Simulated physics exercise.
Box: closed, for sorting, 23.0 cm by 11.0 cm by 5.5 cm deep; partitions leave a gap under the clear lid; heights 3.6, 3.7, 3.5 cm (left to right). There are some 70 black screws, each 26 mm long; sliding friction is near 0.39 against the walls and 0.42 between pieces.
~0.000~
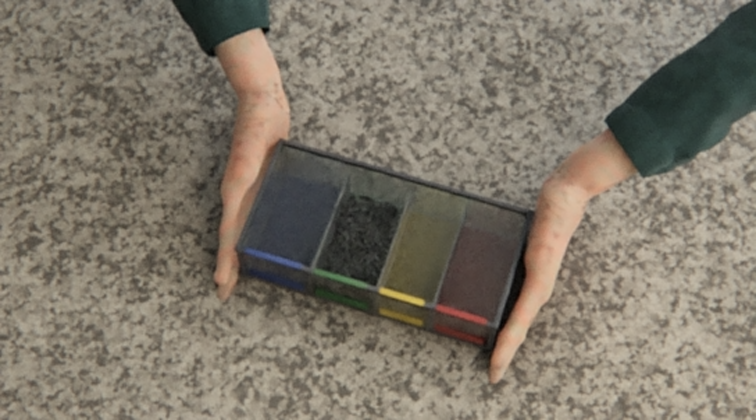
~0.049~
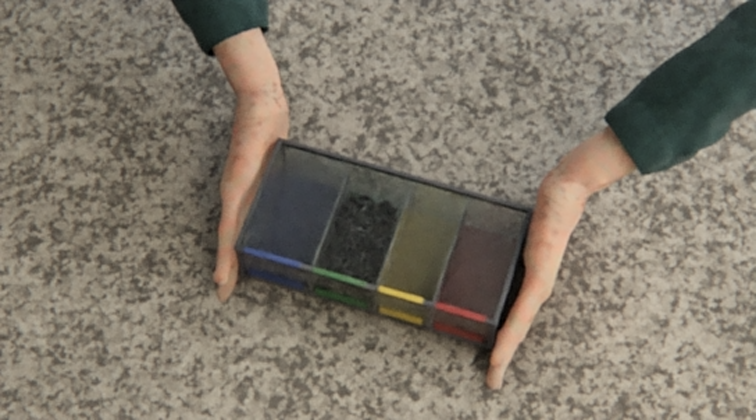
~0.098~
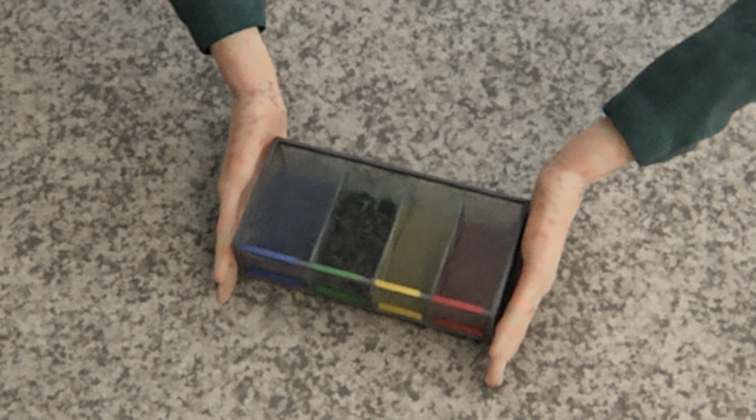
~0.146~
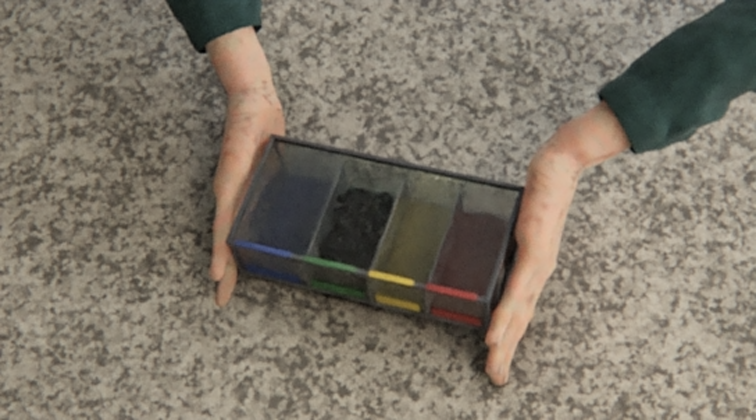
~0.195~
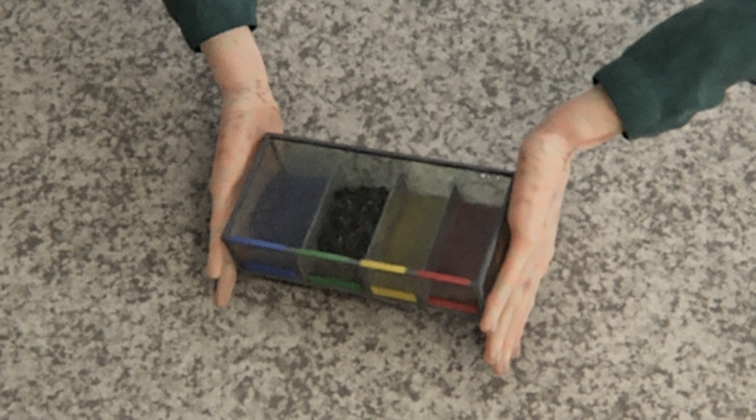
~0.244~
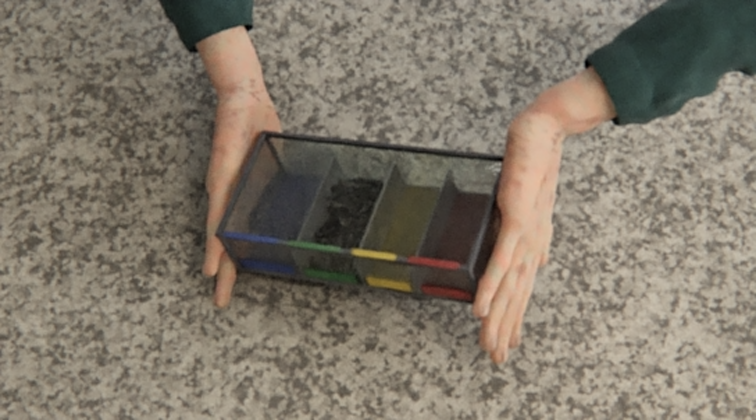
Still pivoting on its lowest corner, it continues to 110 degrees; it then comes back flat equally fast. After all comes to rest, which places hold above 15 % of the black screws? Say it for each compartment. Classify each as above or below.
Classification: Red below, blue above, green above, yellow below.
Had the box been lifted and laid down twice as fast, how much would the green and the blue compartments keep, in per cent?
Green 60 %, blue 40 %.
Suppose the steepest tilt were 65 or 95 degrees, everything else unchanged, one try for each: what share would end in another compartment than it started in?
About 0 and 50 per cent.
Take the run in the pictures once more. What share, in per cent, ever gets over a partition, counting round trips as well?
About 80 %.
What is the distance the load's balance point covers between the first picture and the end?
6.5 cm.
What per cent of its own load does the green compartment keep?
That comes out at about 20 percent.
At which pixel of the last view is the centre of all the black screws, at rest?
Somewhere around (303, 203) in the final frame.
After 1.22 s, tilt 110 degrees; blue 30 %, green 70 %.
After 1.88 s, tilt 49 degrees; blue 80 %, green 20 %.
After 2.57 s, tilt 0 degrees; blue 80 %, green 20 %.
In the end, at 3.2 s, red 0 %, blue 80 %, green 20 %, yellow 0 %.
